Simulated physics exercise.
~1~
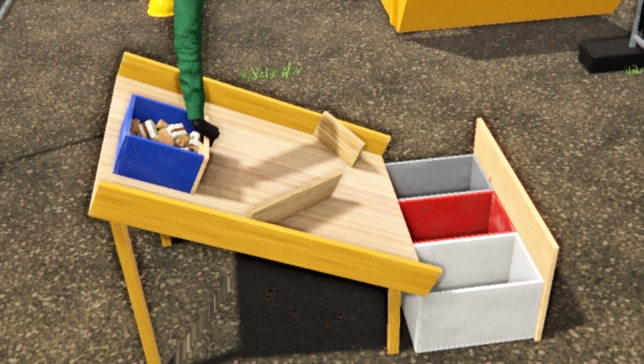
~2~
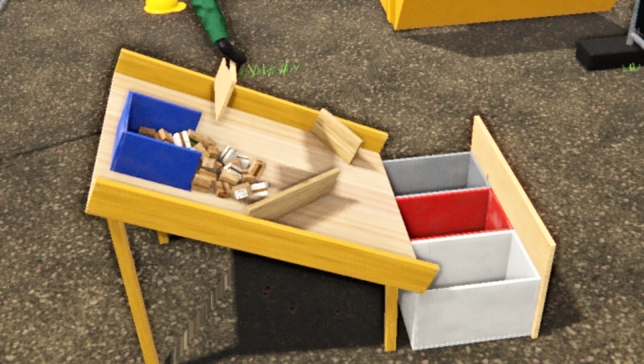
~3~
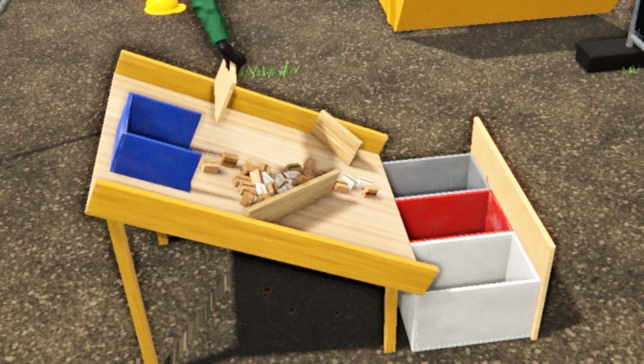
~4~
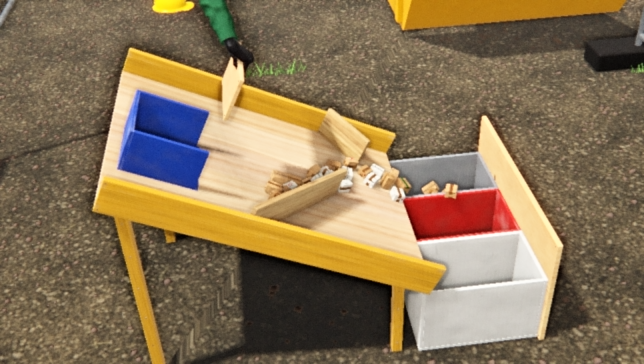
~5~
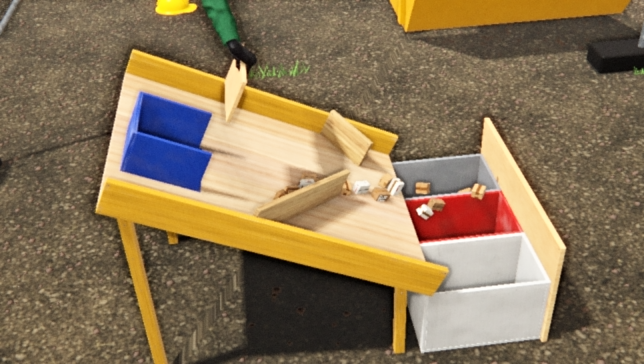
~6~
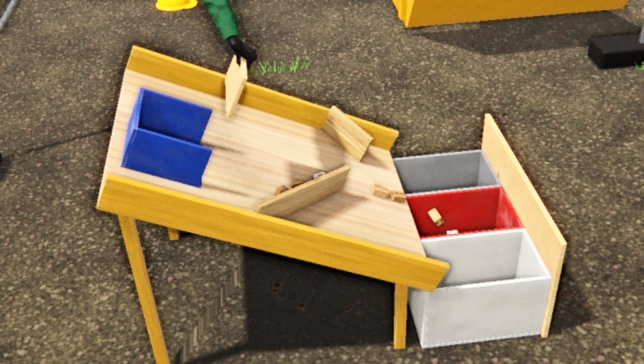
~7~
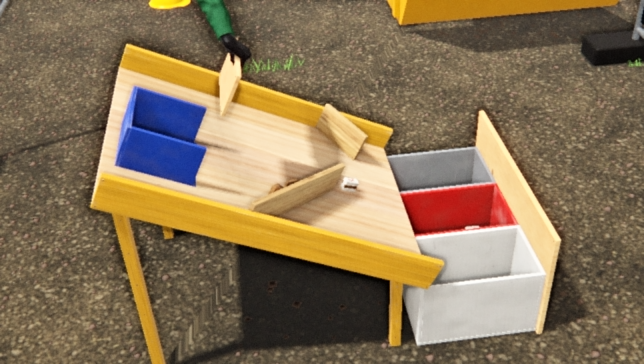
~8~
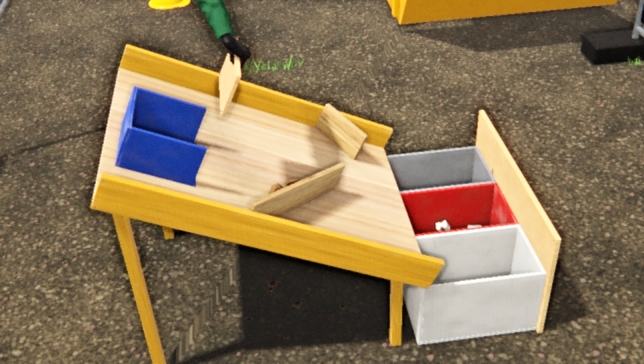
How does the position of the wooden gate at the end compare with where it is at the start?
At the start the gate stands against the open side of the blue pen, holding the parcels in. By the end it is up at the far edge of the table, clear of the pen, with the gloved hand beside it.
